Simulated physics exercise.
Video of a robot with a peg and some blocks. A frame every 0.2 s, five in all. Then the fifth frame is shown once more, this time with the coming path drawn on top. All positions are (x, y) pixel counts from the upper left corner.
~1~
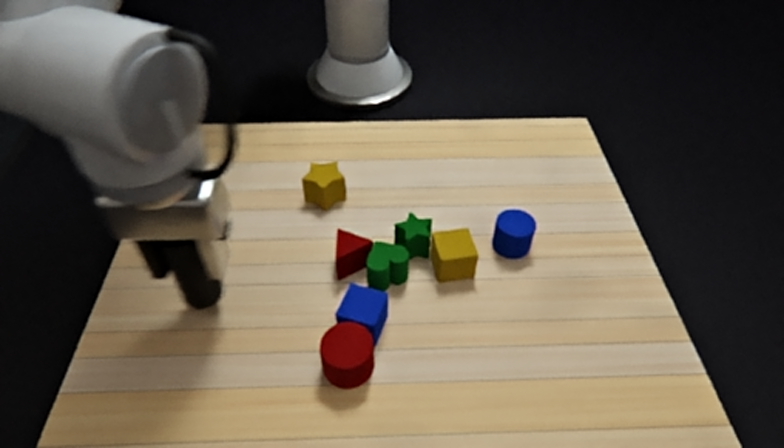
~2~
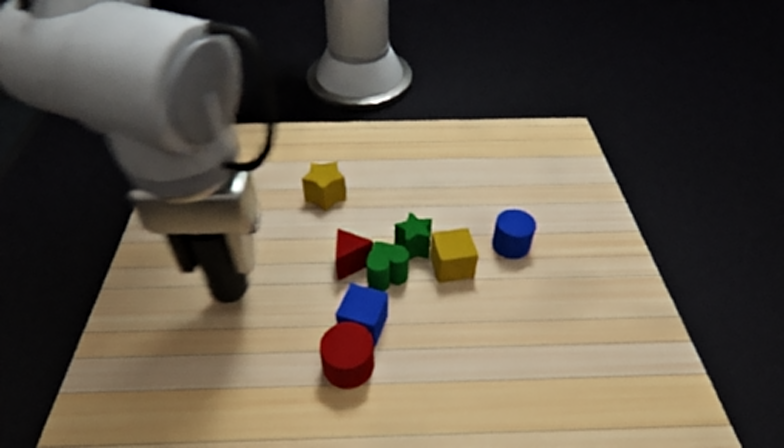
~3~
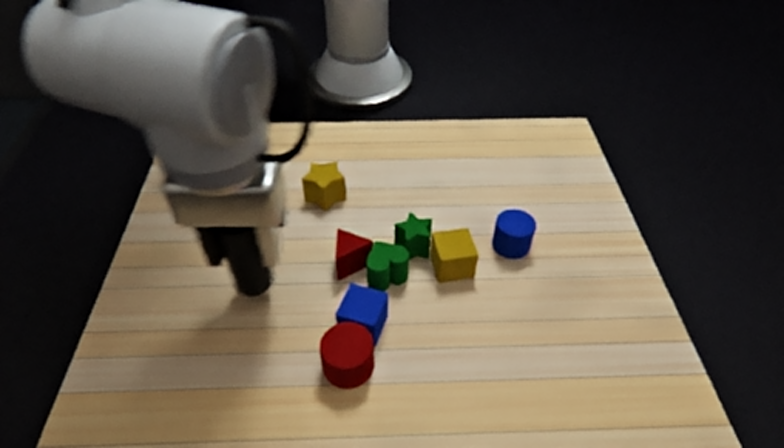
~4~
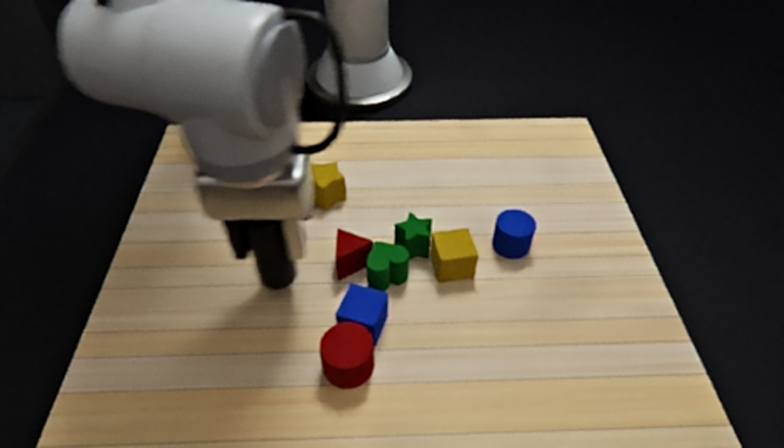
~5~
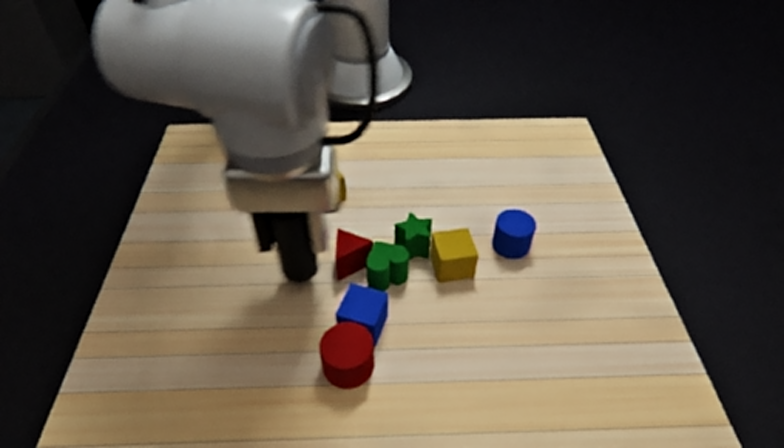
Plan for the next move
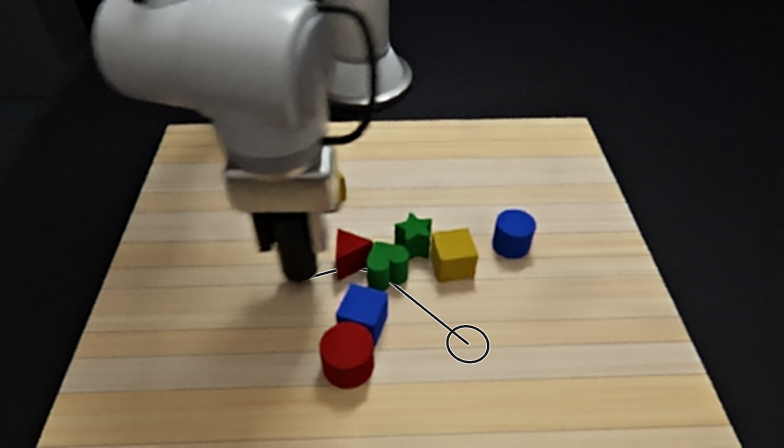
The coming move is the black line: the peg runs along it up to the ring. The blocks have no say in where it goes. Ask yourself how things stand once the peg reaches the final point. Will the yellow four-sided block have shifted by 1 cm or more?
Going by the path, yes.
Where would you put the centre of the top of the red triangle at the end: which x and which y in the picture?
The point I'd pick in the picture is (394, 231).
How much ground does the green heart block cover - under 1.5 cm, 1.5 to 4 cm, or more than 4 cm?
The answer here is over 4 cm.
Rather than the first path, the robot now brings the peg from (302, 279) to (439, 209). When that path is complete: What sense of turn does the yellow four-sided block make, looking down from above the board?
It swings round clockwise.
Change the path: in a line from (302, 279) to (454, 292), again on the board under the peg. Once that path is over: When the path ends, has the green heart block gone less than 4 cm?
Short answer: No.
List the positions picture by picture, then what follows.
In the first frame, tip of the peg (204, 293), middles of tops, red triangle (349, 242), green heart block (386, 255), green star-shaped block (415, 226), yellow four-sided block (455, 243).
In the second frame, peg (230, 288), nothing pushed.
In the third frame, peg (254, 281), nothing pushed.
In the fourth frame, peg (278, 275), nothing pushed.
In the fifth frame, peg (300, 268), red triangle (349, 242), green heart block (386, 255), green star-shaped block (415, 226), yellow four-sided block (455, 243).
The line goes from (302, 279) over (365, 270) and (416, 302) to (468, 344).
On the path given first. One third of the way, peg (365, 258); red triangle (389, 230), turned 25° anticlockwise; green heart block (403, 256), turned 30° clockwise; green star-shaped block (421, 222), turned 25° clockwise.
Two thirds of the way, peg (417, 291); red triangle (394, 231), turned 50° anticlockwise; green heart block (455, 277), turned 30° anticlockwise; green star-shaped block (422, 221), turned 25° clockwise; yellow four-sided block (465, 243), turned 35° anticlockwise.
At the end, peg (470, 333); red triangle (394, 231), turned 50° anticlockwise; green heart block (472, 280), turned 55° anticlockwise; green star-shaped block (422, 221), turned 25° clockwise; yellow four-sided block (465, 243), turned 35° anticlockwise.
